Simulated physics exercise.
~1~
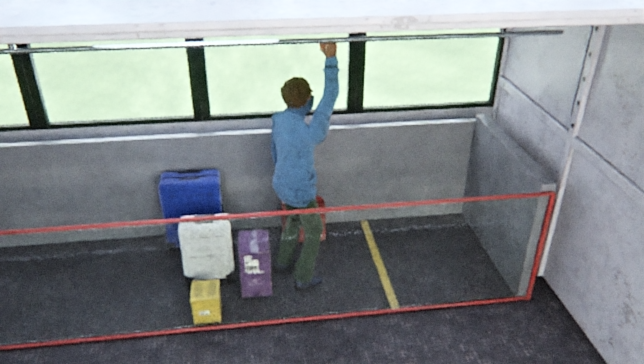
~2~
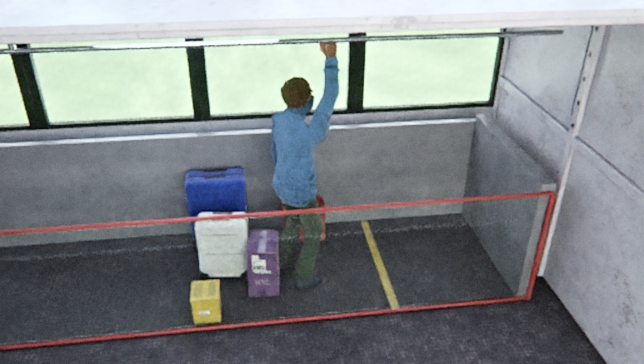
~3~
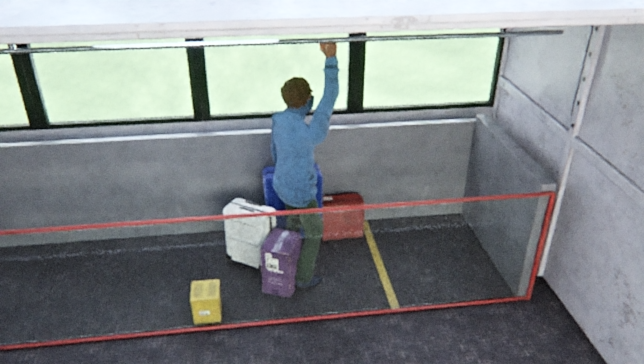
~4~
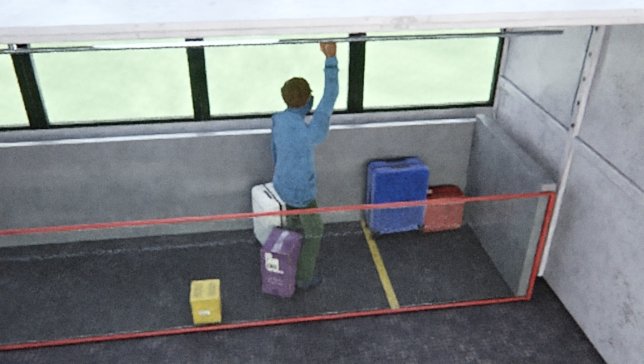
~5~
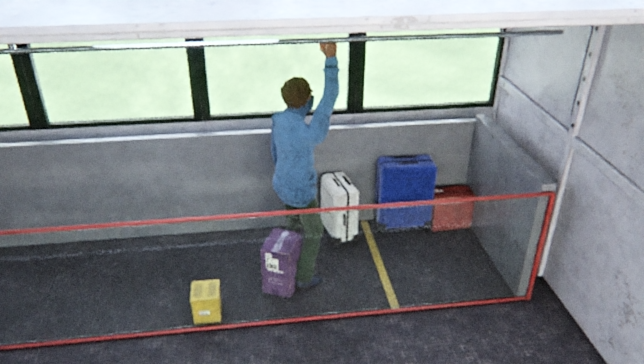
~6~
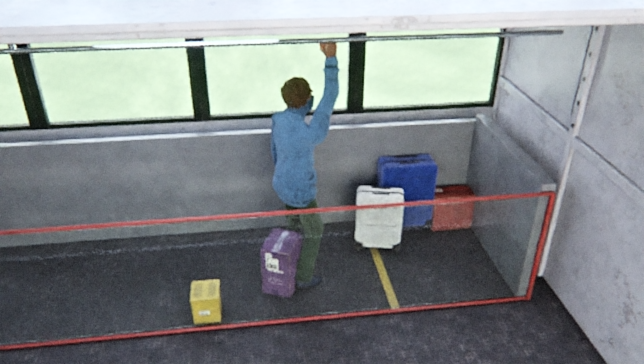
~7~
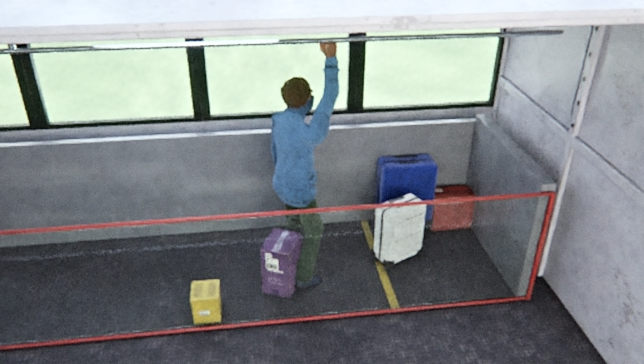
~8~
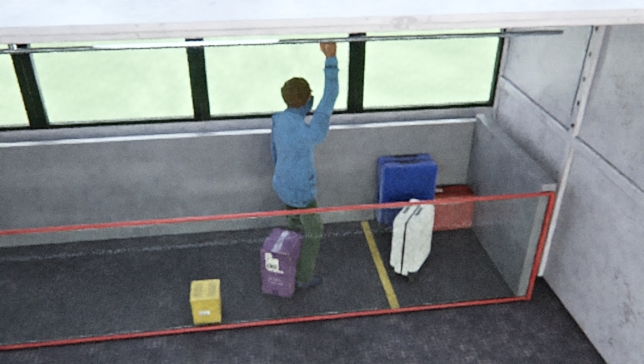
Blue, white and red luggage rolls right past the yellow line while the standing passenger stays put.
